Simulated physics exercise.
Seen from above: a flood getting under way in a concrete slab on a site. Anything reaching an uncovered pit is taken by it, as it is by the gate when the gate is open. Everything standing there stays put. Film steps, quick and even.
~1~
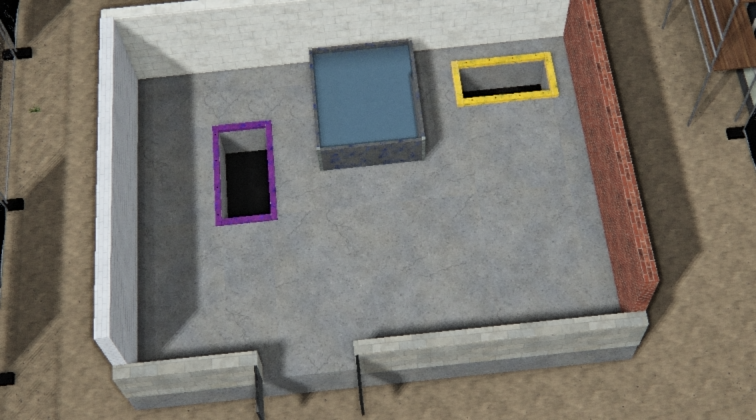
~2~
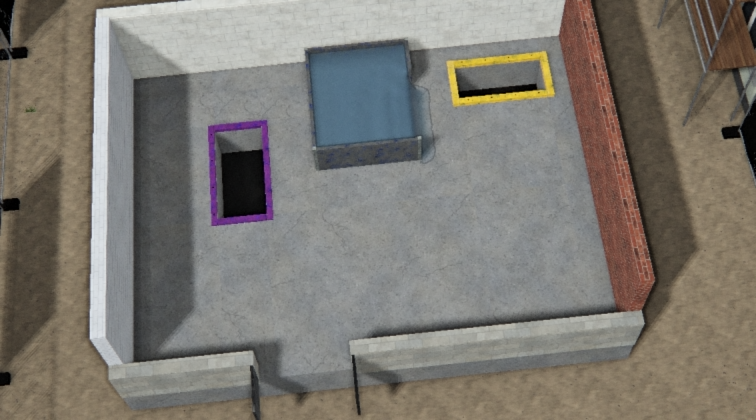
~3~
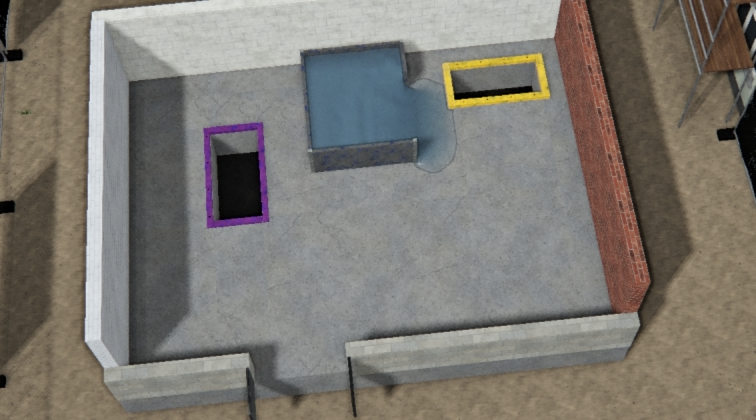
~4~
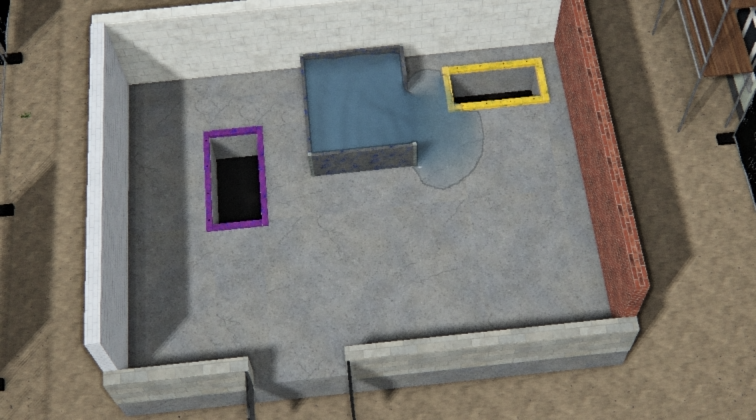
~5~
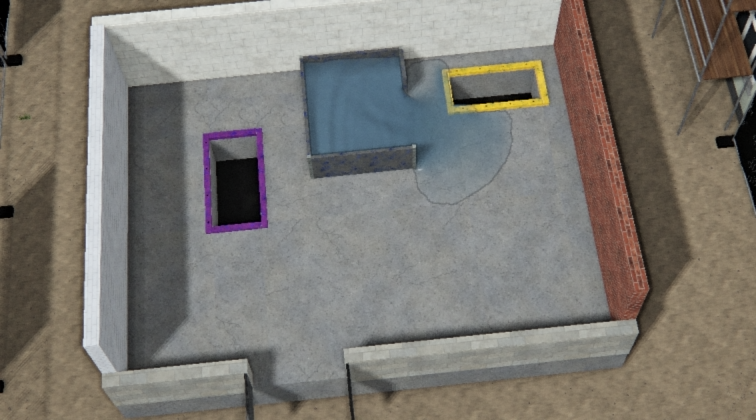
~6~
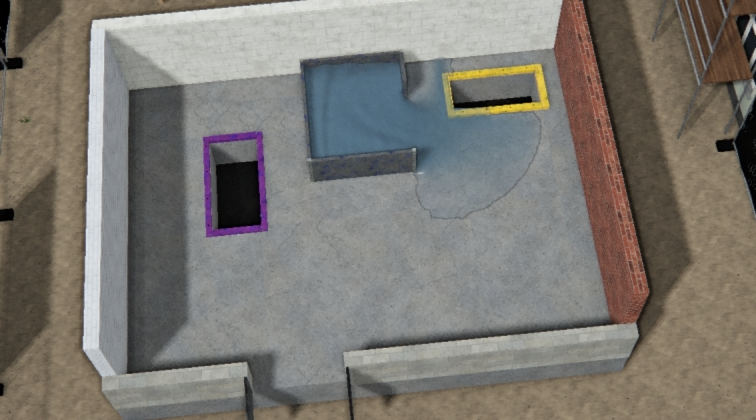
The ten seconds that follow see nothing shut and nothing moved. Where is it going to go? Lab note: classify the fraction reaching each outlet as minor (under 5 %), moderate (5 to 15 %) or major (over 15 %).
Fractions by outlet: Gate minor; purple pit minor; yellow pit moderate.
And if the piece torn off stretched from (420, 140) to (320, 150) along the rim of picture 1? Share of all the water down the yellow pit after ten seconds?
The yellow pit gets 0 per cent.
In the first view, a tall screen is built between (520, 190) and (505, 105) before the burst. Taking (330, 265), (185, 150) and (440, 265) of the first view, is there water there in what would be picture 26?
Going one after another, I'd say kept clear of the flood, then kept clear of the flood, then reached by the flood.
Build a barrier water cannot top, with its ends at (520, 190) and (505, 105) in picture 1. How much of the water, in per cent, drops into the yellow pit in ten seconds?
Yellow: About 20 %.
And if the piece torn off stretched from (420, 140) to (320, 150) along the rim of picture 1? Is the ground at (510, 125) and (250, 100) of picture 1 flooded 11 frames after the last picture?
Point one not reached, point two not reached.
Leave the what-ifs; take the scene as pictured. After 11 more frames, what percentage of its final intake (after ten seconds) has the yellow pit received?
About 60 per cent.
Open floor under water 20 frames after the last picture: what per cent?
Near 35 in a hundred.
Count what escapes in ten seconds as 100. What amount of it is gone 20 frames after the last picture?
Roughly 75 percent of it.
A moment on, water covers 20 % of the floor; the gate 0 %, the purple pit 0 %, the yellow pit 4 %.
Next, water covers 25 % of the floor; the gate 0 %, the purple pit 0 %, the yellow pit 7 %.
Then, water covers 35 % of the floor; the gate 0 %, the purple pit 0 %, the yellow pit 9 %.
Later, water covers 65 % of the floor; the gate 0 %, the purple pit 0 %, the yellow pit 11 %.
In the end, water covers 90 % of the floor; the gate 2 %, the purple pit 0 %, the yellow pit 11 %.
